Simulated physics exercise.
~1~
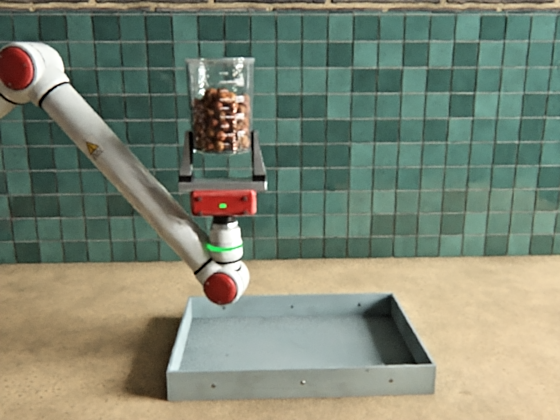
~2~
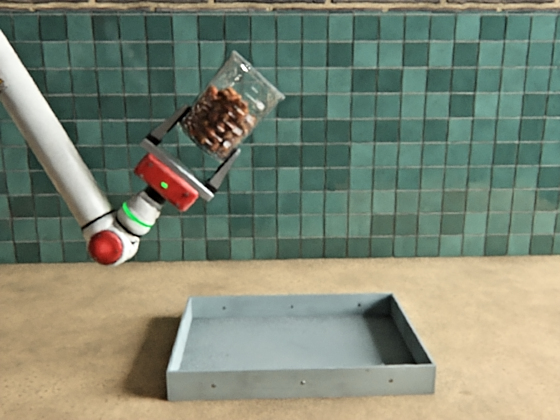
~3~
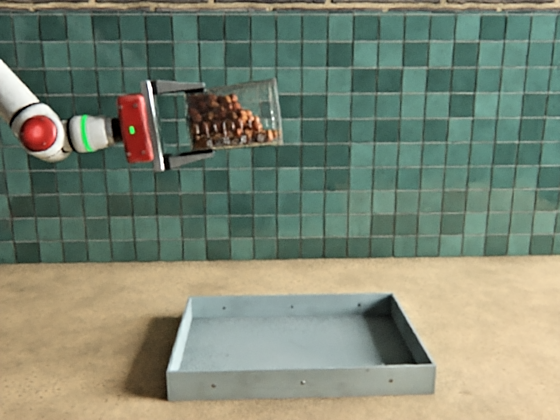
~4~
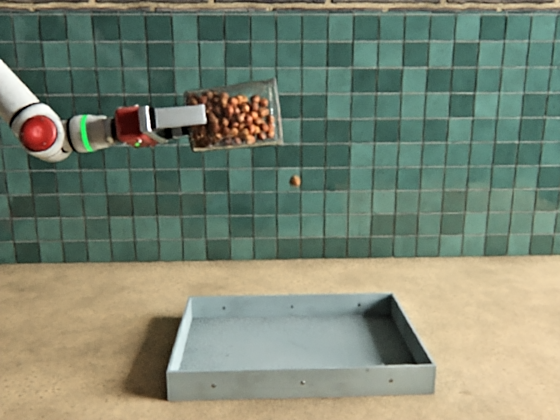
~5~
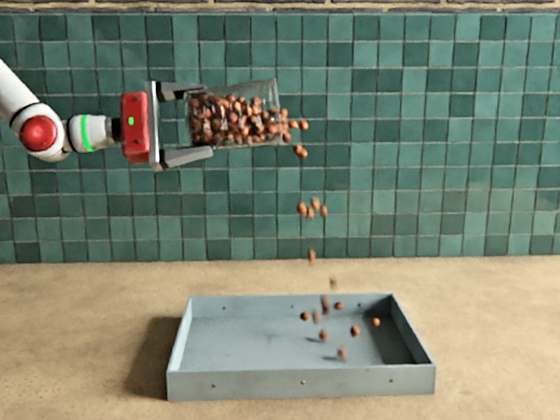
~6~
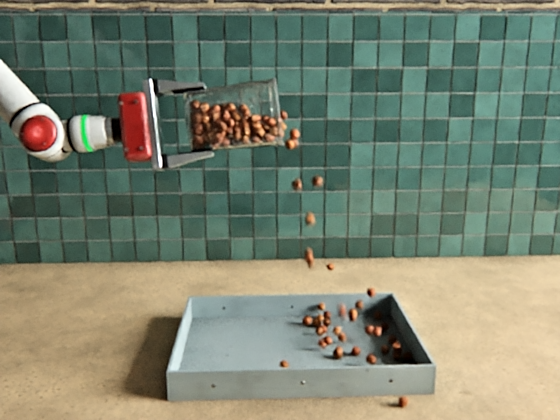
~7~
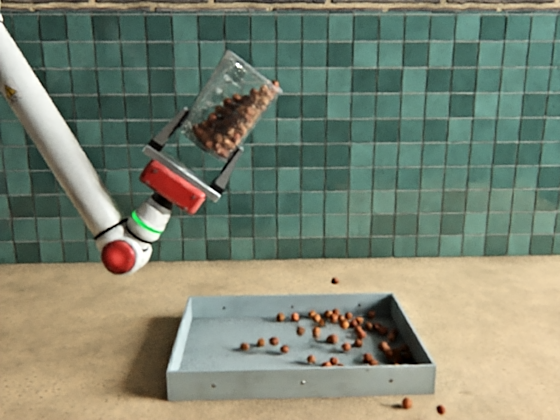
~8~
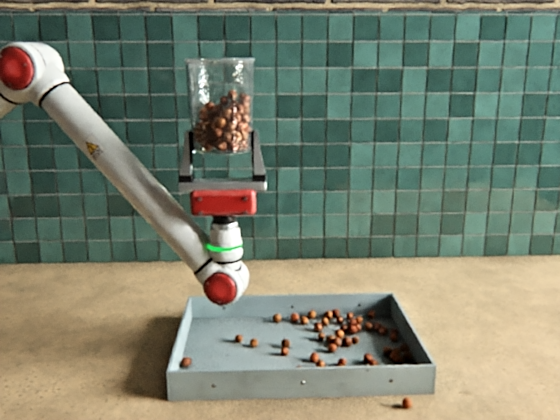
At first, a robot arm holds a clear beaker of hazelnuts upright, up and to the left of a shallow grey tray that stands before a green tiled wall. The arm tips the beaker to the right until it lies nearly on its side. The gripper then twists, rolling the beaker, and a hazelnut drops out, followed by a scattered stream that falls into the tray. One nut lands outside, near the front corner. The arm swings the beaker back upright, leaving many hazelnuts inside and a loose scatter mostly across the tray's right side.
